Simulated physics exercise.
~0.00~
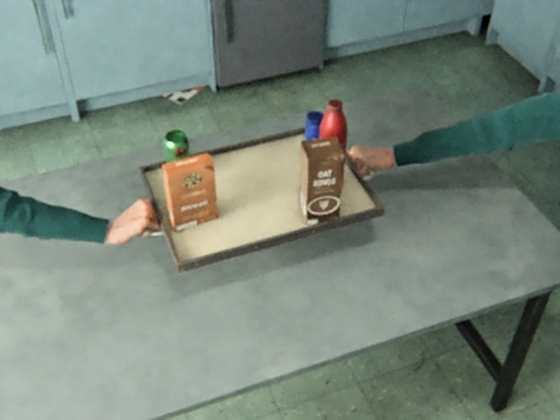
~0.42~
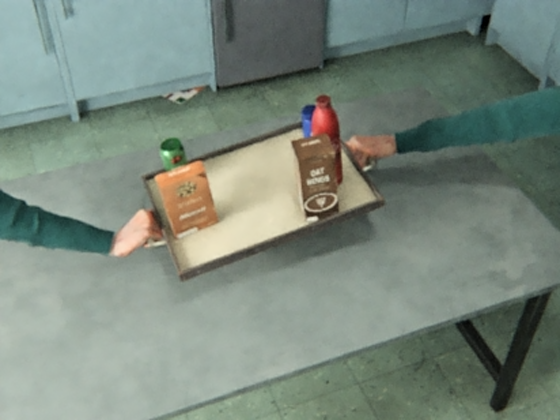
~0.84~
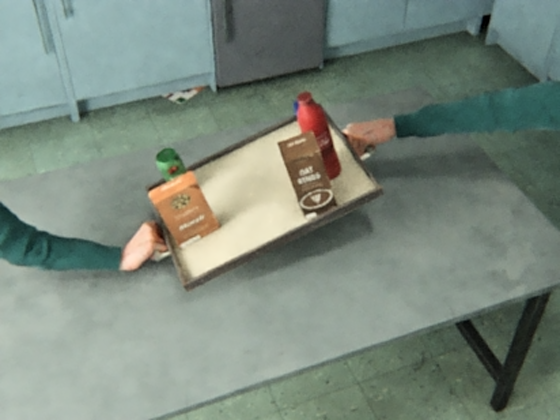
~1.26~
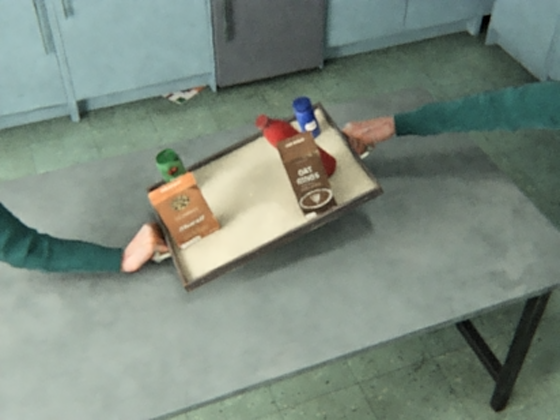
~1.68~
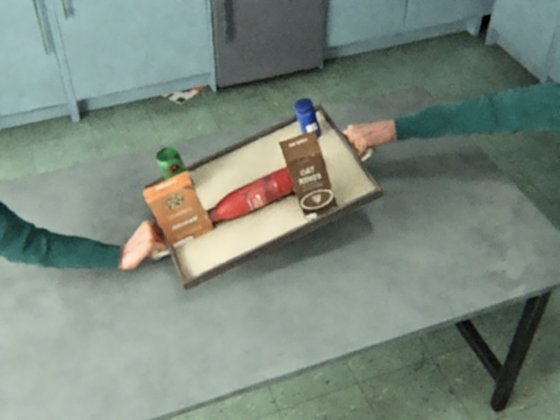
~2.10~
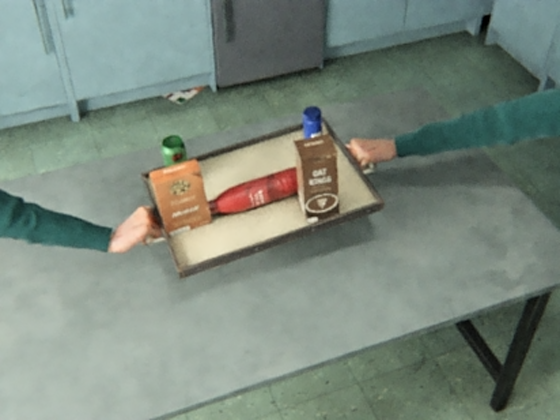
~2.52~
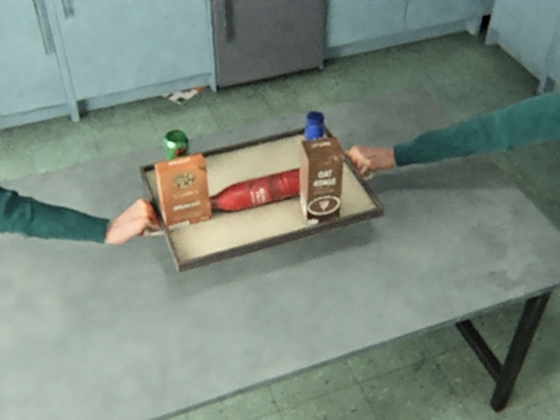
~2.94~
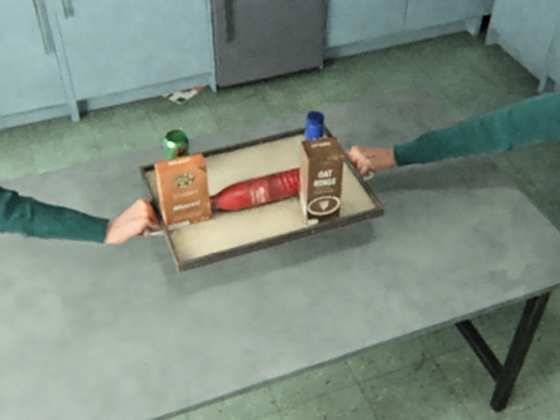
Red bottle toppling onto its side as two hands tip a tray left and level it, cartons and cans staying upright.
